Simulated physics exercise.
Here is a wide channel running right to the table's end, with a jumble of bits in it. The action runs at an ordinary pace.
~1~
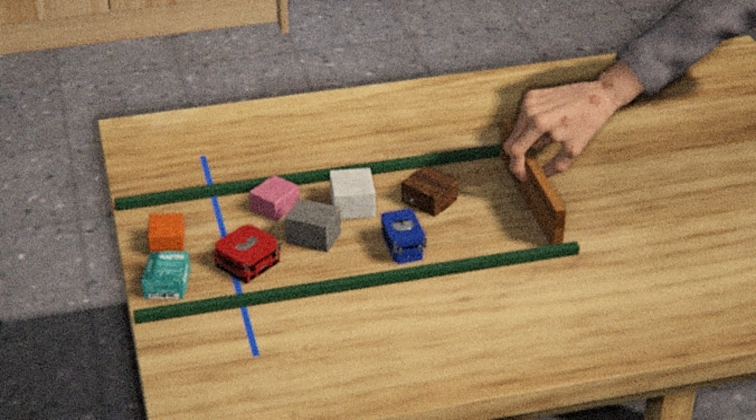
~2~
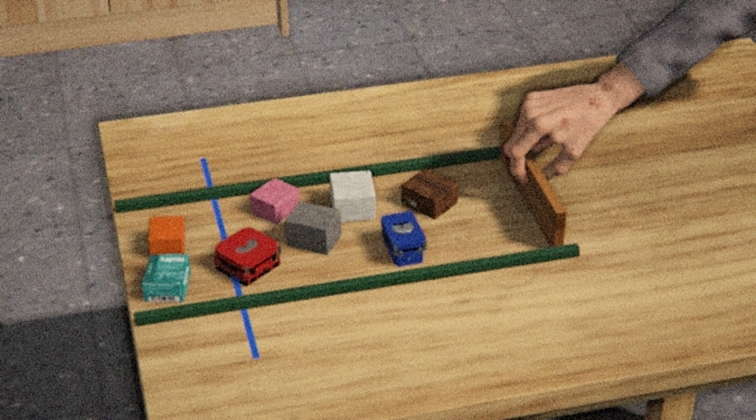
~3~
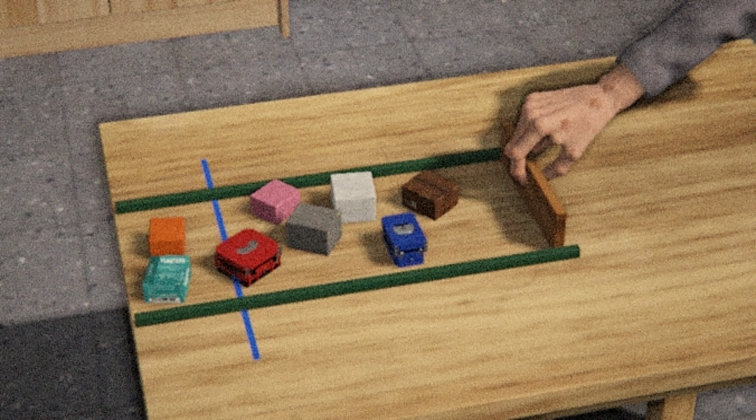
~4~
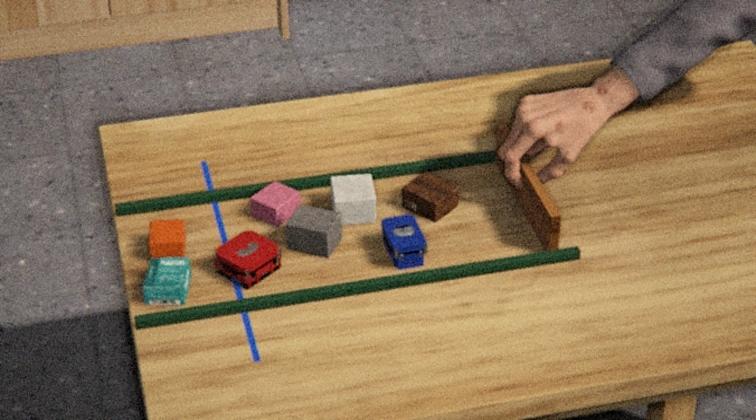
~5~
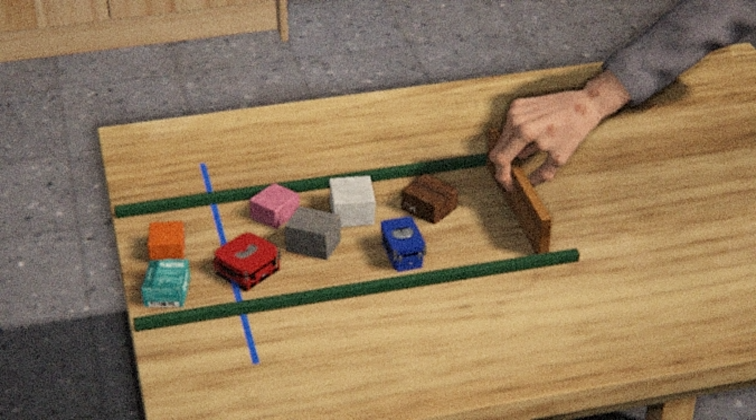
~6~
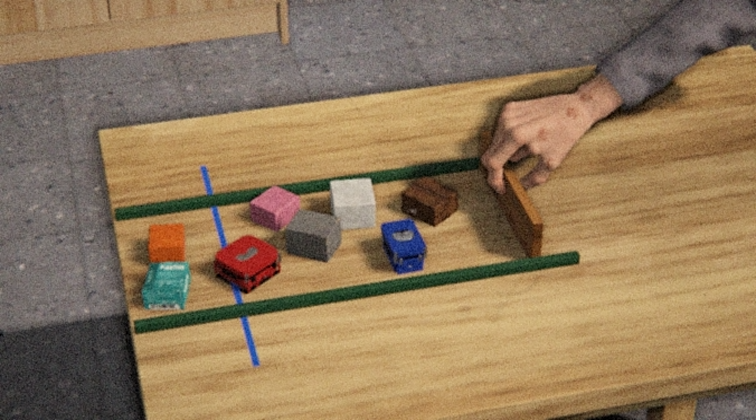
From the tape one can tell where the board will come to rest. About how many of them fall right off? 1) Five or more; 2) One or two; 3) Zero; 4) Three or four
Option 3: Zero.
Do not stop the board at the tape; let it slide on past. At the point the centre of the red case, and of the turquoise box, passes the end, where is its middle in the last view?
At (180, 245) for the red case; at (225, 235) for the turquoise box.
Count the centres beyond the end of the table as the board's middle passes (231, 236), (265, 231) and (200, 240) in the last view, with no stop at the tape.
In order of the places given, that's 0, 0 and 3.
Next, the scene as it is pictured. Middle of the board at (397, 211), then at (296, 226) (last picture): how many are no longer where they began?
At the first spot 3, then 6.
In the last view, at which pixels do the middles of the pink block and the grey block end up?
First: About (121, 230); second: About (186, 251).
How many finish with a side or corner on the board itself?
Count: 2.
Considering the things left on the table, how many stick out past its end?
Counting them gives 3.
Soon after, none off yet; turquoise box at rest near (167, 285); orange block at rest near (167, 246); red case at rest near (247, 264).
Then, none off yet; turquoise box moving near (157, 287); orange block at rest near (165, 247); red case moved about its own width near (209, 278).
At rest, the number that fall off is zero.
